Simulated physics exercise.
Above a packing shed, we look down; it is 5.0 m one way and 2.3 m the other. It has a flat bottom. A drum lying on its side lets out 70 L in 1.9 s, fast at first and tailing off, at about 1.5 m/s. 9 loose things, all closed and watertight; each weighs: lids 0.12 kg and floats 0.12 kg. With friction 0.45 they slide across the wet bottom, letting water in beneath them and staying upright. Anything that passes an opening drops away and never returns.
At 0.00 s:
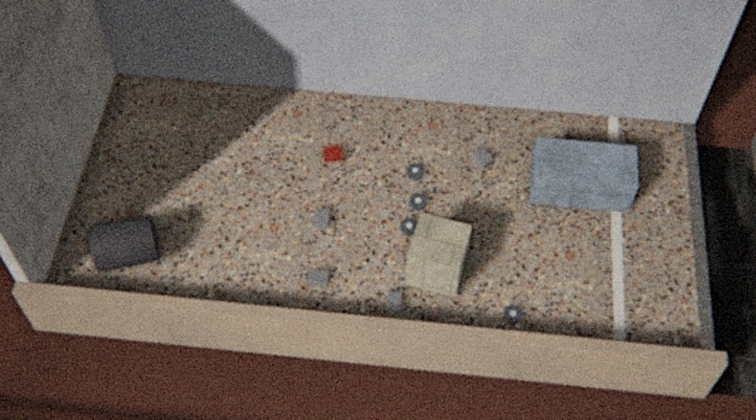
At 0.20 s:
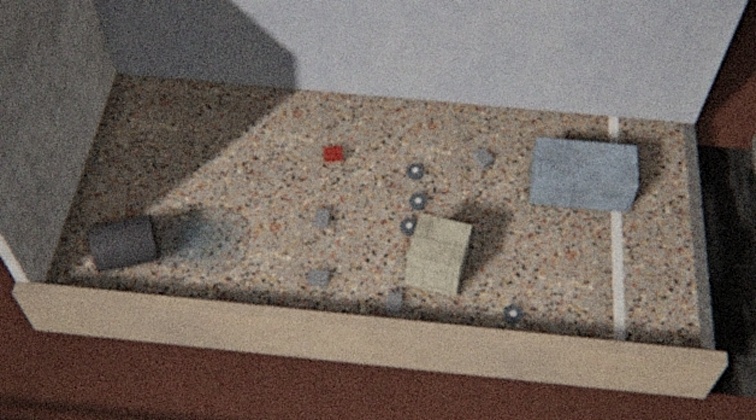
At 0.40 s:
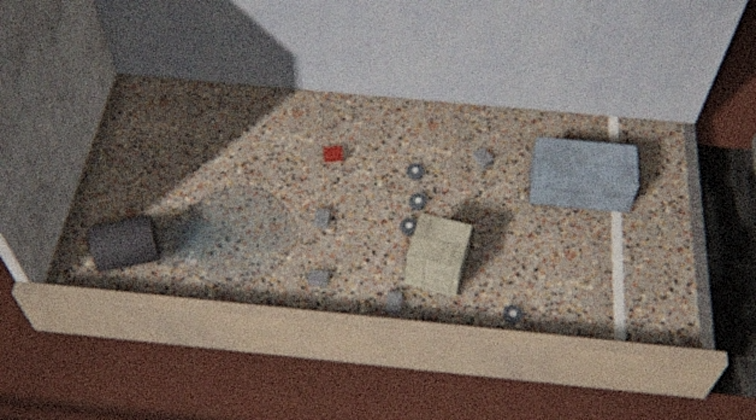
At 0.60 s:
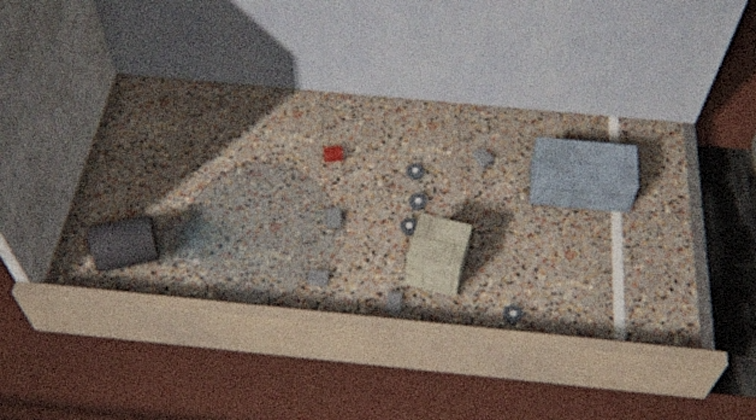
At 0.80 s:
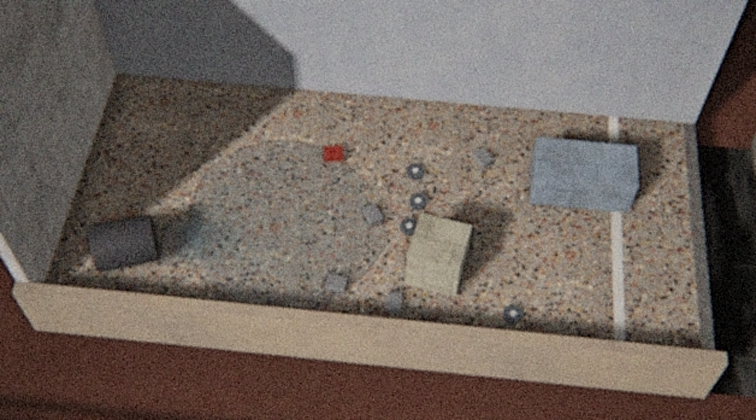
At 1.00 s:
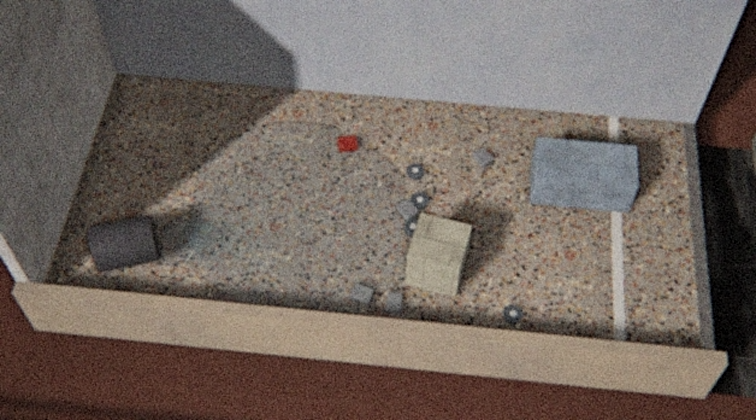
The clip shows water spreading rightward from a dark drum across the speckled floor of a walled packing shed, pushing two small grey pieces to the right before a small red float shifts slightly away from the drum.
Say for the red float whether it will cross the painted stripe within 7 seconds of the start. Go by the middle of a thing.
I expect it to clear the mark.
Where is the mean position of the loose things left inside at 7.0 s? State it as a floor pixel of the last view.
Mean floor pixel: About (685, 230).
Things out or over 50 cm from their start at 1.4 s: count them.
Tally at that time: 3.
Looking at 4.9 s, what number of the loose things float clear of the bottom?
My tally comes to 5.
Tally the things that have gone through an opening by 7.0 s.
The count by then is 7.
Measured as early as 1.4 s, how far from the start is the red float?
About 60 cm by then.
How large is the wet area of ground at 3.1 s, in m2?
Roughly 4.5 m2.
After 1.4 s the red float is near (385, 116), 0.6 m from its start, aground; 0 of 9 are over the mark; 2 afloat.
After 3.1 s the red float is near (505, 124), 1.5 m from its start, afloat; 1 of 9 are over the mark; 6 afloat.
After 4.9 s the red float is near (616, 144), 2.4 m from its start, afloat; 9 of 9 are over the mark; 5 afloat.
After 7.0 s the red float has gone out; 9 of 9 are over the mark; 1 afloat.
